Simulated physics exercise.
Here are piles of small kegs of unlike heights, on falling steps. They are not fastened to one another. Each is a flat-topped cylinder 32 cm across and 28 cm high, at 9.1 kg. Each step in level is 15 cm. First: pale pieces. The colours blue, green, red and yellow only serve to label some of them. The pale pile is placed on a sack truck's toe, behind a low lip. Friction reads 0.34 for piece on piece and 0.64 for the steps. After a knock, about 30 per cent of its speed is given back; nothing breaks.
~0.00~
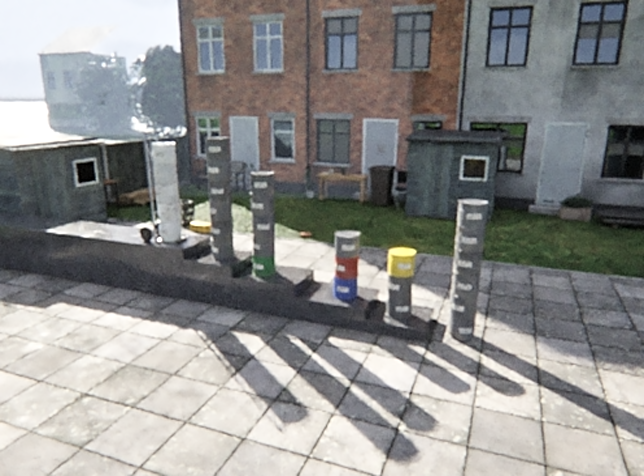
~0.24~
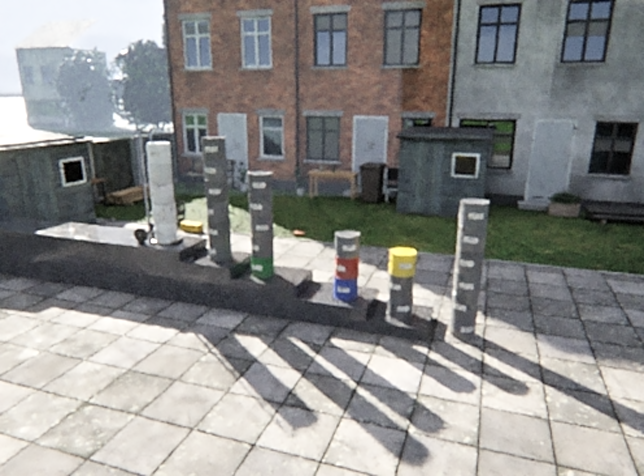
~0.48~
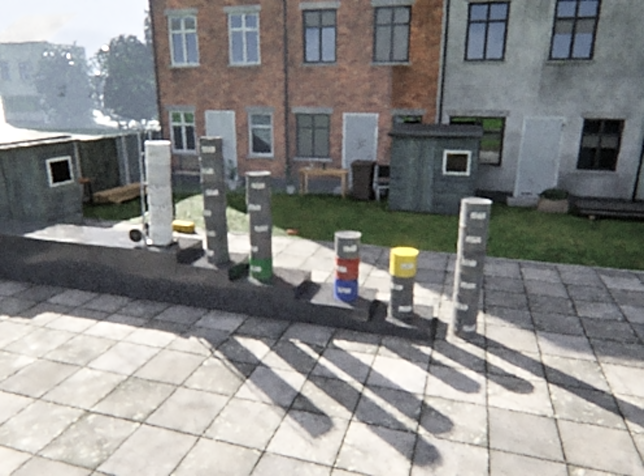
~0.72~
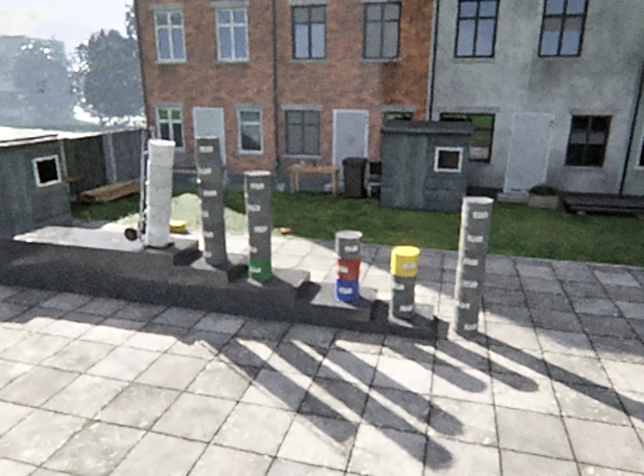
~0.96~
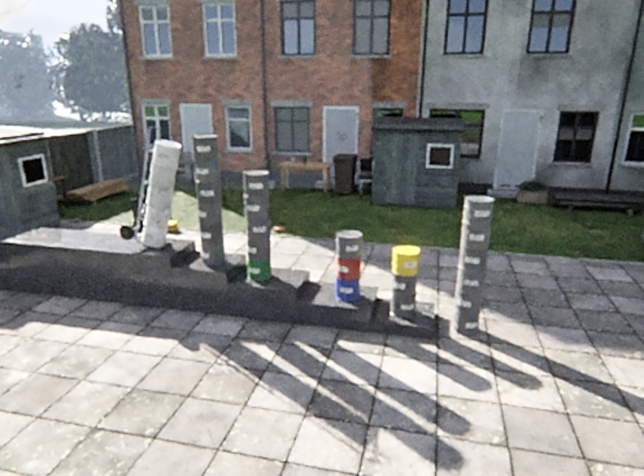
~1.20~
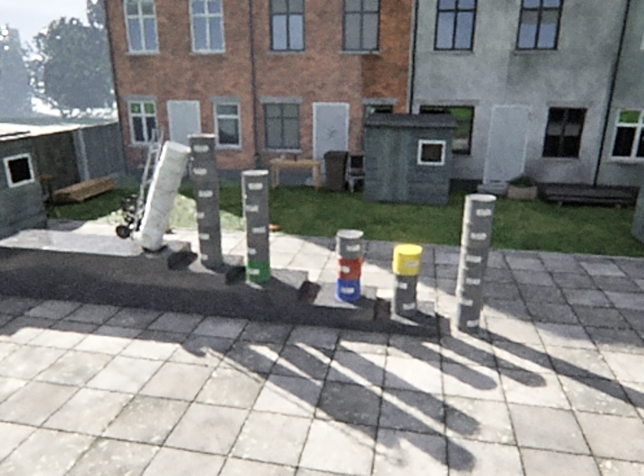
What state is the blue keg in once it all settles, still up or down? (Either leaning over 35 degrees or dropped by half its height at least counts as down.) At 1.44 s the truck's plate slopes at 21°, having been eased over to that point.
Result: Up.
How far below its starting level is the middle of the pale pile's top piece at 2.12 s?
20 cm.
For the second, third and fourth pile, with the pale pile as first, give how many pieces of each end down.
By pile: Second 5, third 4, fourth 2.
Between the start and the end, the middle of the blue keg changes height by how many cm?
I'd say it sits close to 0 centimetres lower by the end.
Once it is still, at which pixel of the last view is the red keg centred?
It settles close to (380, 289) in the last view.
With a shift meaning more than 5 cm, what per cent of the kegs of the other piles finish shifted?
Result: 55 per cent.
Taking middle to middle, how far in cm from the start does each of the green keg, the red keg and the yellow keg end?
Moved: Green 0, red 50, yellow 70.
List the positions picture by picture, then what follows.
In the first picture (we follow the side turned to the camera; the camera moves round a little), truck frame (147, 155) 0° forward; blue keg (342, 289); yellow keg (399, 266); red keg (343, 268); no other piece has moved.
In the second picture, truck frame (142, 155) 0° forward; blue keg (343, 290).
In the third picture, truck frame (140, 154) 3° forward, top of the pale pile leaning 3°; blue keg (344, 290); no other piece has moved.
In the fourth picture, truck frame (143, 153) 9° forward, top of the pale pile leaning 9°; blue keg (345, 290); no other piece has moved.
In the fifth picture, truck frame (147, 152) 14° forward, top of the pale pile leaning 15°; blue keg (346, 290); no other piece has moved.
In the sixth picture, truck frame (150, 152) 19° forward, top of the pale pile leaning 22°; blue keg (347, 290); yellow keg (407, 264); red keg (348, 269); no other piece has moved.
Around 2.12 s, 5 of the pale pile down; none of the 23 other kegs down, 7 disturbed; blue keg unmoved.
Around 2.74 s, 5 of the pale pile down; 10 of the 23 other kegs down; blue keg unmoved.
Around 3.40 s, 5 of the pale pile down; 11 of the 23 other kegs down; blue keg unmoved; yellow keg tipped 16°.
Around 4.22 s, 5 of the pale pile down; 13 of the 23 other kegs down; blue keg unmoved; yellow keg tipped 9°, 54 cm lower.
Finally (5.1 s), 5 of the pale pile down; 12 of the 23 other kegs down; blue keg unmoved; yellow keg tipped 14°, 57 cm lower; red keg tipped 4°, 29 cm lower. Seen by the last camera, middles, blue keg near (347, 285), yellow keg near (440, 304).
